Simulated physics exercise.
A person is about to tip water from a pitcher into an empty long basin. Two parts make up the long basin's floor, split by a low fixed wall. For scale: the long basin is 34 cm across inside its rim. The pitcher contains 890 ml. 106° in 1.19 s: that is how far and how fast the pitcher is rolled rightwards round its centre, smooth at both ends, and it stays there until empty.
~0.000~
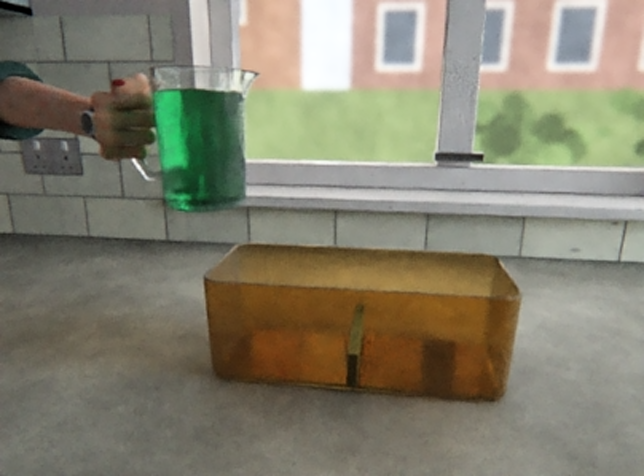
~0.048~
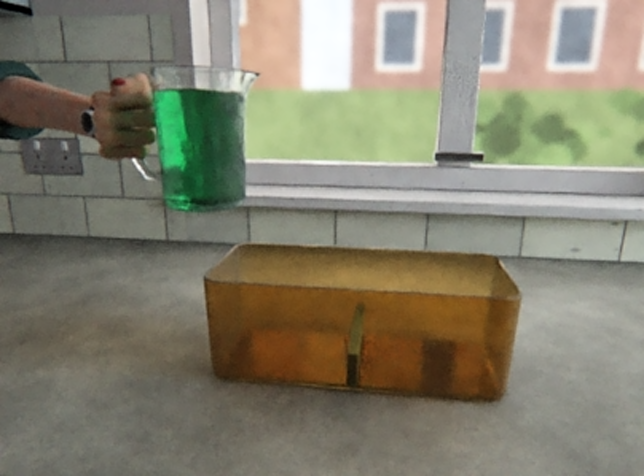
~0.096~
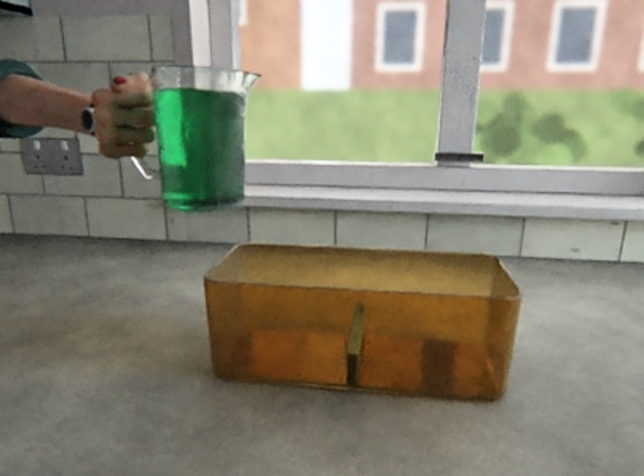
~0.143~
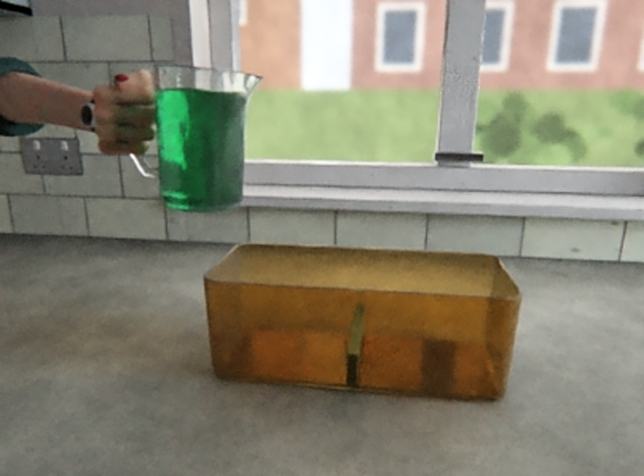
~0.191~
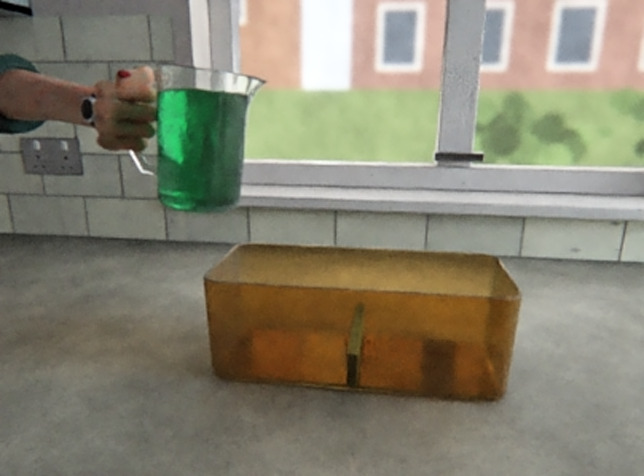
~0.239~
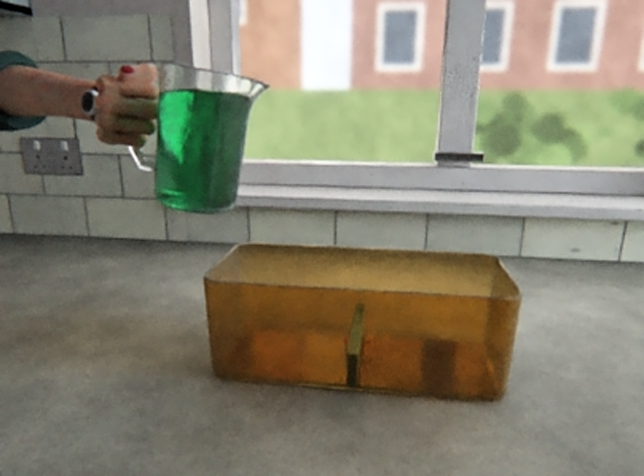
A hand holds a pitcher of green liquid and slowly tilts it slightly to the right.
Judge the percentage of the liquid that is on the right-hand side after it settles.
My estimate is 16 %.
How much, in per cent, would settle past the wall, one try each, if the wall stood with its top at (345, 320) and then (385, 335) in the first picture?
First try about 30 %, second try about 10 %.
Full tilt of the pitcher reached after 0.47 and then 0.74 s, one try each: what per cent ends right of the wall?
Result: 15 per cent, then 15 per cent.
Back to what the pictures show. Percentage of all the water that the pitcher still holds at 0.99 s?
I reckon near 42 per cent still sits there.
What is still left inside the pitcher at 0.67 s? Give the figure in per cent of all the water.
Roughly 88 per cent.
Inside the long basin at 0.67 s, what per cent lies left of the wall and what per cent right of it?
I'd say some 2 in a hundred on the left and 0 on the right.
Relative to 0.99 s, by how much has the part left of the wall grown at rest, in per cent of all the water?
It comes to some 48 per cent.
Then, 0.67 s in, the tilt is 64° and 88 per cent is still to pour, 2 is left of the wall and 0 right of it.
Then, 0.99 s in, the tilt is 99° and 41 per cent is still to pour, 32 is left of the wall and 9 right of it.
Then, 1.33 s in, the tilt is 106° and 4 per cent is still to pour, 75 is left of the wall and 10 right of it.
Then, 1.69 s in, the tilt is 106° and 0 per cent is still to pour, 80 is left of the wall and 15 right of it.
Finally, 80 per cent lies left of the wall, 16 right of it and 5 outside.
